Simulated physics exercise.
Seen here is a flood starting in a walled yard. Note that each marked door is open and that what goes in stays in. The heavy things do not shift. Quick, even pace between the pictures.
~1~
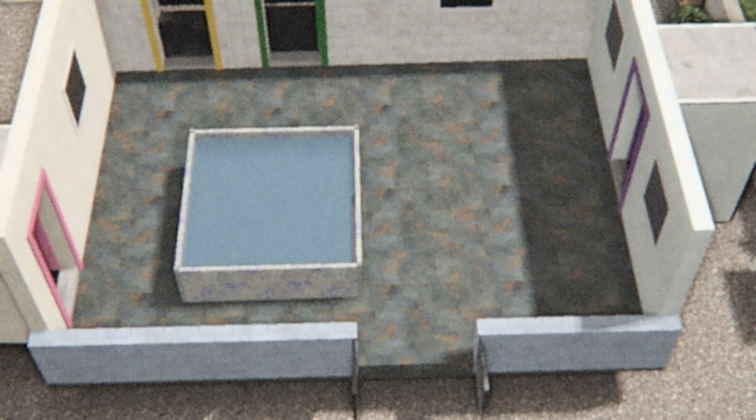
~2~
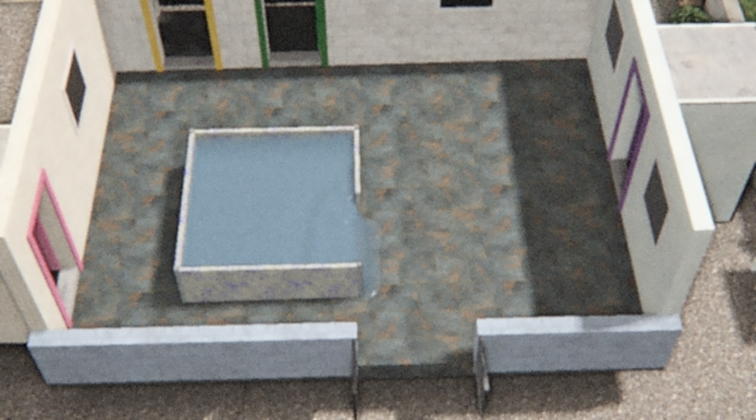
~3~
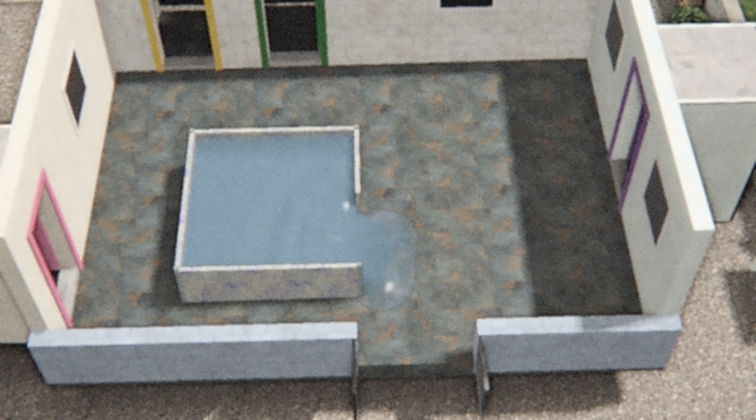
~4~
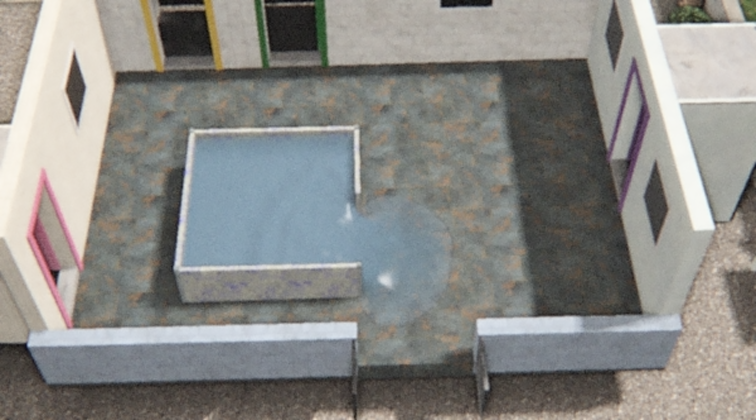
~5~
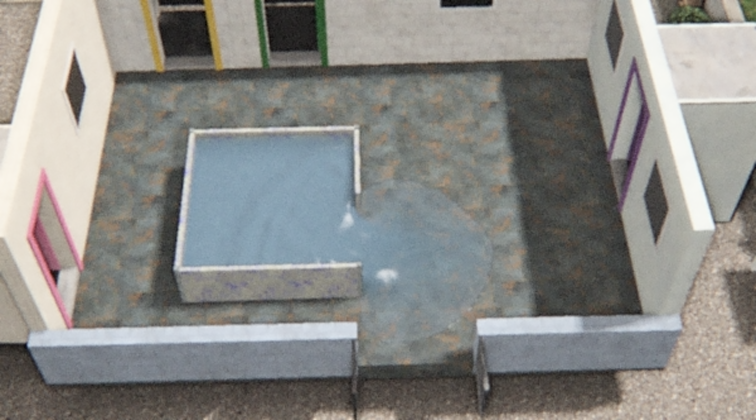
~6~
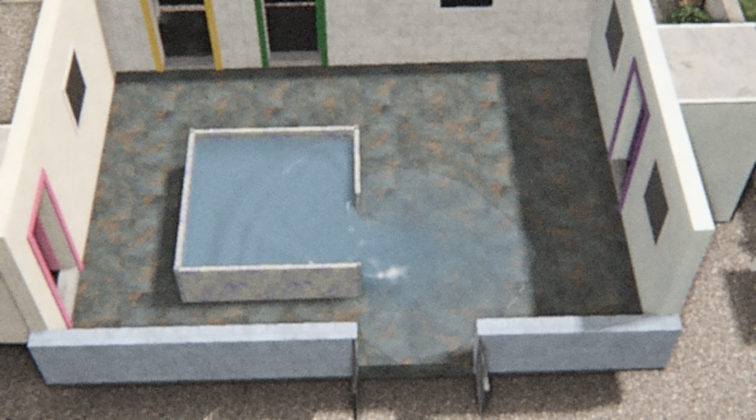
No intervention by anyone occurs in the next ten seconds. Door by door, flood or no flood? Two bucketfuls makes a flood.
Yellow door: No flood, pink door: No flood, green door: No flood, purple door: Flood.
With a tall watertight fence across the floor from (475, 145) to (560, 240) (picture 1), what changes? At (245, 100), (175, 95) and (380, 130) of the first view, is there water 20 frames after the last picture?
Taking the points in order, they are high and dry, high and dry and inundated.
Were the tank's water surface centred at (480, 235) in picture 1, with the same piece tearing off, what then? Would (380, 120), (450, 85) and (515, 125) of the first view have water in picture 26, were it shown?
The first spot ends up left untouched, the second sodden and the third sodden.
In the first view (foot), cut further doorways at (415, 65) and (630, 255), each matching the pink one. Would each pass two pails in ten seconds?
Comes up short; tops it.
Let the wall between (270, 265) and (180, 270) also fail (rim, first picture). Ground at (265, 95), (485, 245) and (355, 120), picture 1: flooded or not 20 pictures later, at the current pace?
Point by point: Untouched, swamped and untouched.
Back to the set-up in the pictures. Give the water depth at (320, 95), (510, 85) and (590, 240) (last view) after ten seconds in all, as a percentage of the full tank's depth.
Some 8, 18 and 12 in a hundred.
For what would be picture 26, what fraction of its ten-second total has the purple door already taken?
Roughly 60 per cent.
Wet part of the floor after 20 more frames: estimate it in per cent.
I'd estimate some 40 per cent.
A moment on, water covers 30 % of the floor; the yellow door not reached, the pink door not reached, the green door not reached, the purple door not reached.
Next, water covers 35 % of the floor; the yellow door not reached, the pink door not reached, the green door not reached, the purple door under two buckets in.
Then, water covers 40 % of the floor; the yellow door not reached, the pink door not reached, the green door not reached, the purple door far over two buckets in.
Later, water covers 60 % of the floor; the yellow door not reached, the pink door not reached, the green door wet at the sill, nothing in, the purple door far over two buckets in.
In the end, water covers 85 % of the floor; the yellow door wet at the sill, nothing in, the pink door wet at the sill, nothing in, the green door wet at the sill, nothing in, the purple door far over two buckets in.
